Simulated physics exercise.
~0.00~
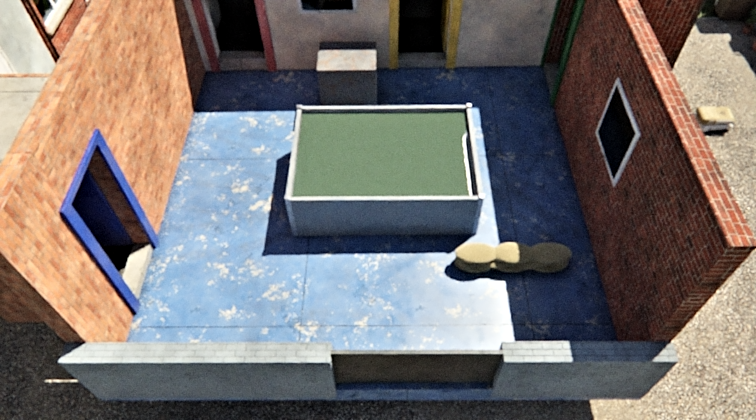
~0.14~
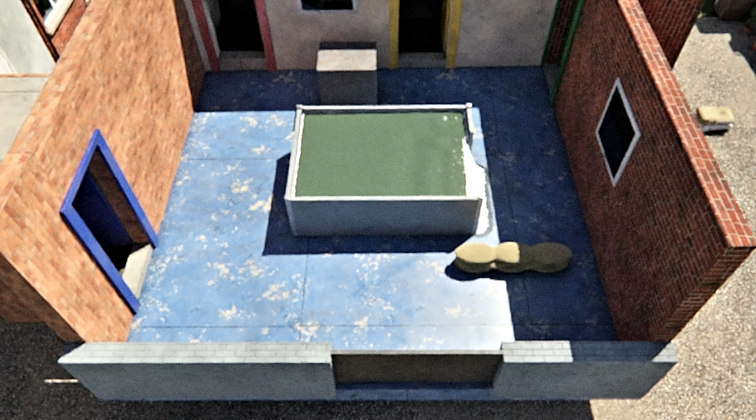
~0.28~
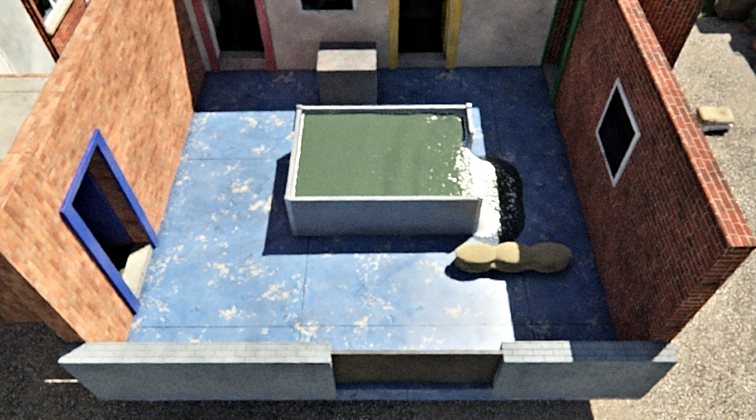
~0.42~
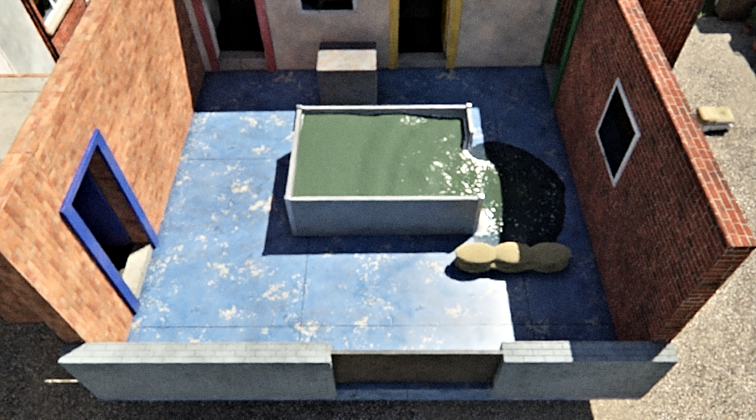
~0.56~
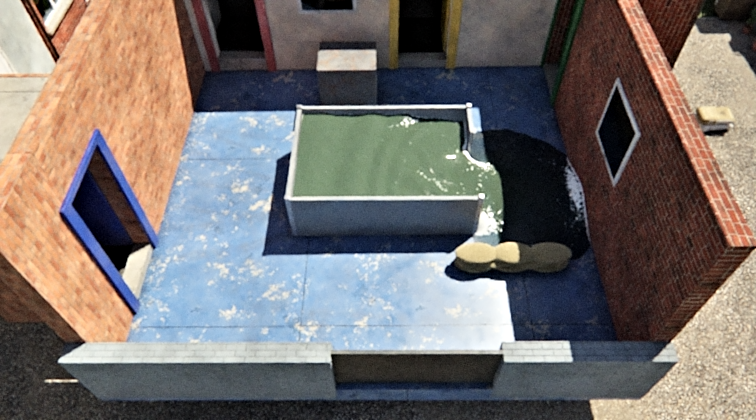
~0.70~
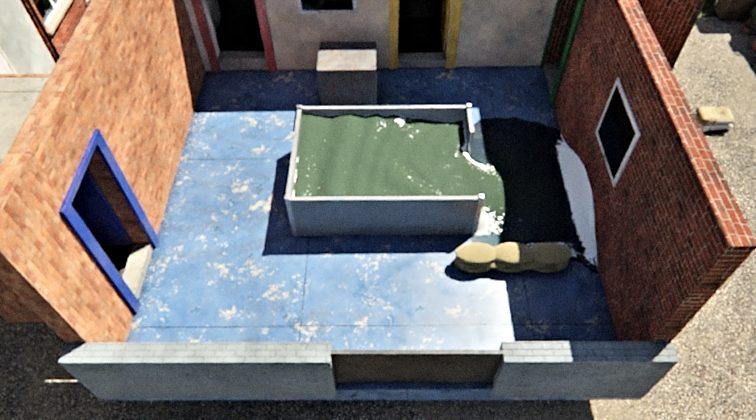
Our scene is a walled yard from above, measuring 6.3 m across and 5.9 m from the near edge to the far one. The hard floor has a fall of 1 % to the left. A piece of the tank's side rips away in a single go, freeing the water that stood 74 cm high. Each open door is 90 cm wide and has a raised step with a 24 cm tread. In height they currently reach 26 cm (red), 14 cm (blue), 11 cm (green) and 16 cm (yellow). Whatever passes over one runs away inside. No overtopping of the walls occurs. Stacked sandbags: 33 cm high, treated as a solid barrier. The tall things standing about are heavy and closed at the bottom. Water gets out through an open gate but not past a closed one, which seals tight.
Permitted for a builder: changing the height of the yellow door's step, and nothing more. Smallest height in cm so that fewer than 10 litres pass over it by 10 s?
I would say 11 cm.
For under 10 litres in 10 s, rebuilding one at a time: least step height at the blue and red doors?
Close to 14.5 cm (blue) and close to 12.5 cm (red).
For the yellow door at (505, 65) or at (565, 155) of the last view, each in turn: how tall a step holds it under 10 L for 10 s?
You'd want about 27 cm there first, then about 31 cm.
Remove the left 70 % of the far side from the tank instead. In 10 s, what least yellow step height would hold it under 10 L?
Minimum height: Approx. 33 cm.
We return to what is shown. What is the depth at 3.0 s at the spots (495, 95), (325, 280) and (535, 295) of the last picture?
In that order: 6, 0 and 2 cm.
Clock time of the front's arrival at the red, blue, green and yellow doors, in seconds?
Door red: 3.8 seconds; door blue: 4.5 seconds; door green: 1.2 seconds; door yellow: 2.2 seconds.
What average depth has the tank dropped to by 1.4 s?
The average depth is some 50 cm.
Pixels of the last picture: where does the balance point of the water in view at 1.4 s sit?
The water's centre is at about (427, 191).
After 1.4 s water covers 15 % of the floor, deepest (50 cm) near (563, 227); it has not reached the yellow door.
After 3.0 s water covers 45 % of the floor, deepest (34 cm) near (561, 217); 14 cm at the yellow door, 0 litres in over its 16 cm step.
After 10.0 s water covers 95 % of the floor, deepest (18 cm) near (213, 81); 7 cm at the yellow door, 0 litres in over its 16 cm step.
At the yellow door as built, the water arrived by 2.3 s and peaked near 15 cm at 3.8 s.
With a step of 9.5 cm, 20 litres would have come in within the 10 s; with 12.5 cm, 5 litres. So under 10 litres takes about 11 cm.
